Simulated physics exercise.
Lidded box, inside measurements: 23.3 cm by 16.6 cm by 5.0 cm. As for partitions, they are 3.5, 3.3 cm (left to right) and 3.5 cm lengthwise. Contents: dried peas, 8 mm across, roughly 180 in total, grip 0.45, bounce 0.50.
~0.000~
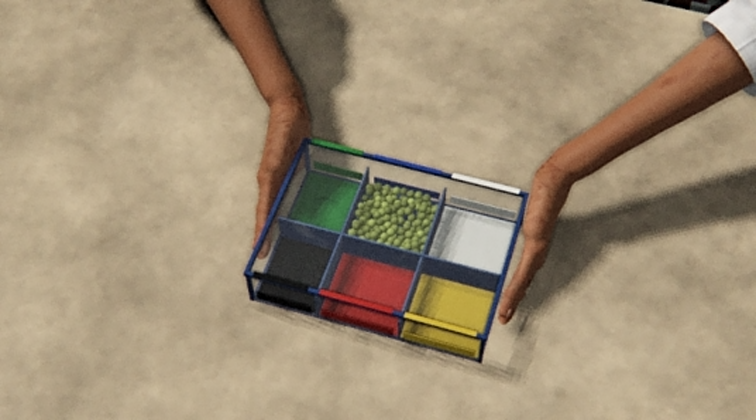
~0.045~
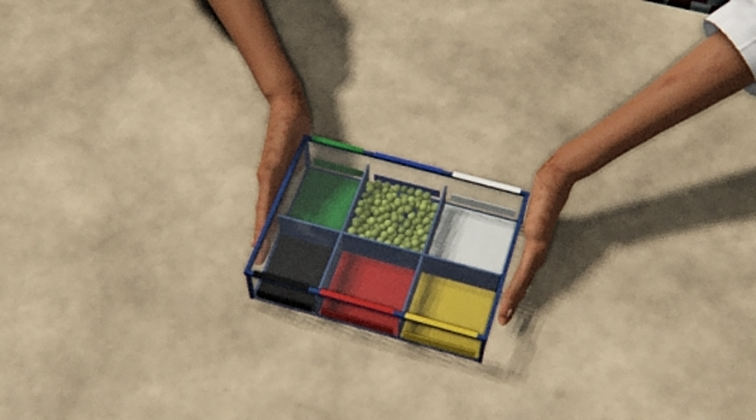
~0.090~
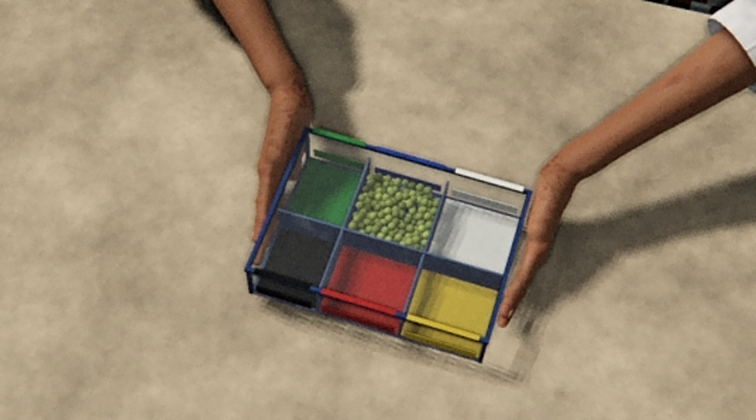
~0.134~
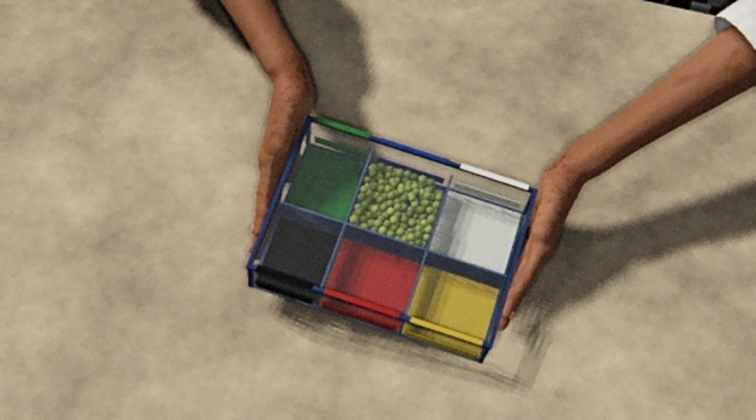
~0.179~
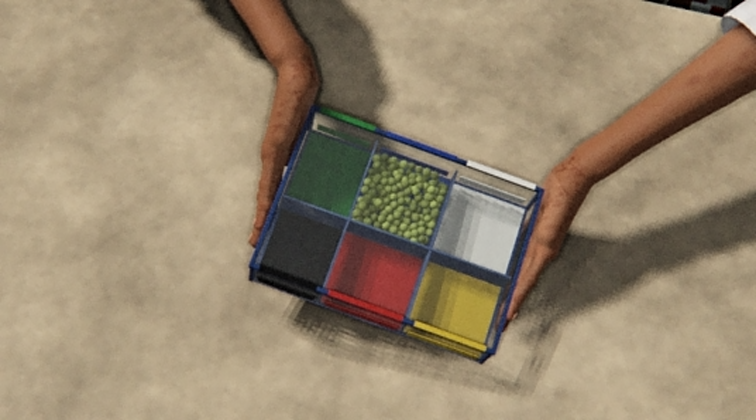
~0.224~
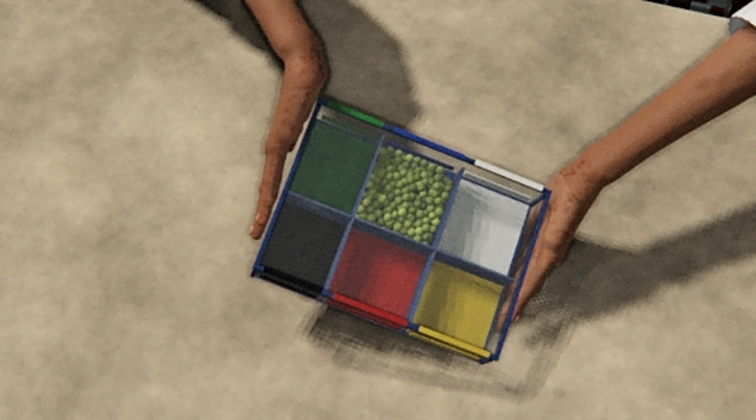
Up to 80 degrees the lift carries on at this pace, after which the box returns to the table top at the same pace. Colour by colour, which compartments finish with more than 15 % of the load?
Red: No, blue: Yes, green: No, yellow: No, white: No, black: No.
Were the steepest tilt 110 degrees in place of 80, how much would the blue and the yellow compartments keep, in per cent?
With that change it's blue at 40 per cent and yellow at 50 per cent.
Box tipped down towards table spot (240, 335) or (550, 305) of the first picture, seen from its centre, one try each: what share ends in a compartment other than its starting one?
About 15 and 35 per cent.
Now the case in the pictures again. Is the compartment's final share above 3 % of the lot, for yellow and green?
As for yellow, correct, and as for green, not so.
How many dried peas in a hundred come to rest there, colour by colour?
The red one ends with 5, blue 75, green 0, yellow 10, white 10 and black 0 per cent.
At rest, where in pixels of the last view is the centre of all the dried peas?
Close to pixel (409, 250).
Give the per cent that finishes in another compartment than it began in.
Near 25 in a hundred.
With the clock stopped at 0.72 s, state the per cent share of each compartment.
Red = 5, blue = 90, green = 0, yellow = 5, white = 5, black = 0 (per cent).
After 0.72 s, tilt 78 degrees; red 5 %, blue 90 %, yellow 5 %, white 5 %.
Then, at 1.06 s, tilt 31 degrees; red 5 %, blue 75 %, yellow 10 %, white 10 %.
After 1.49 s, tilt 0 degrees; red 5 %, blue 75 %, yellow 10 %, white 10 %.
In the end, at 1.9 s, red 5 %, blue 75 %, green 0 %, yellow 10 %, white 10 %, black 0 %.
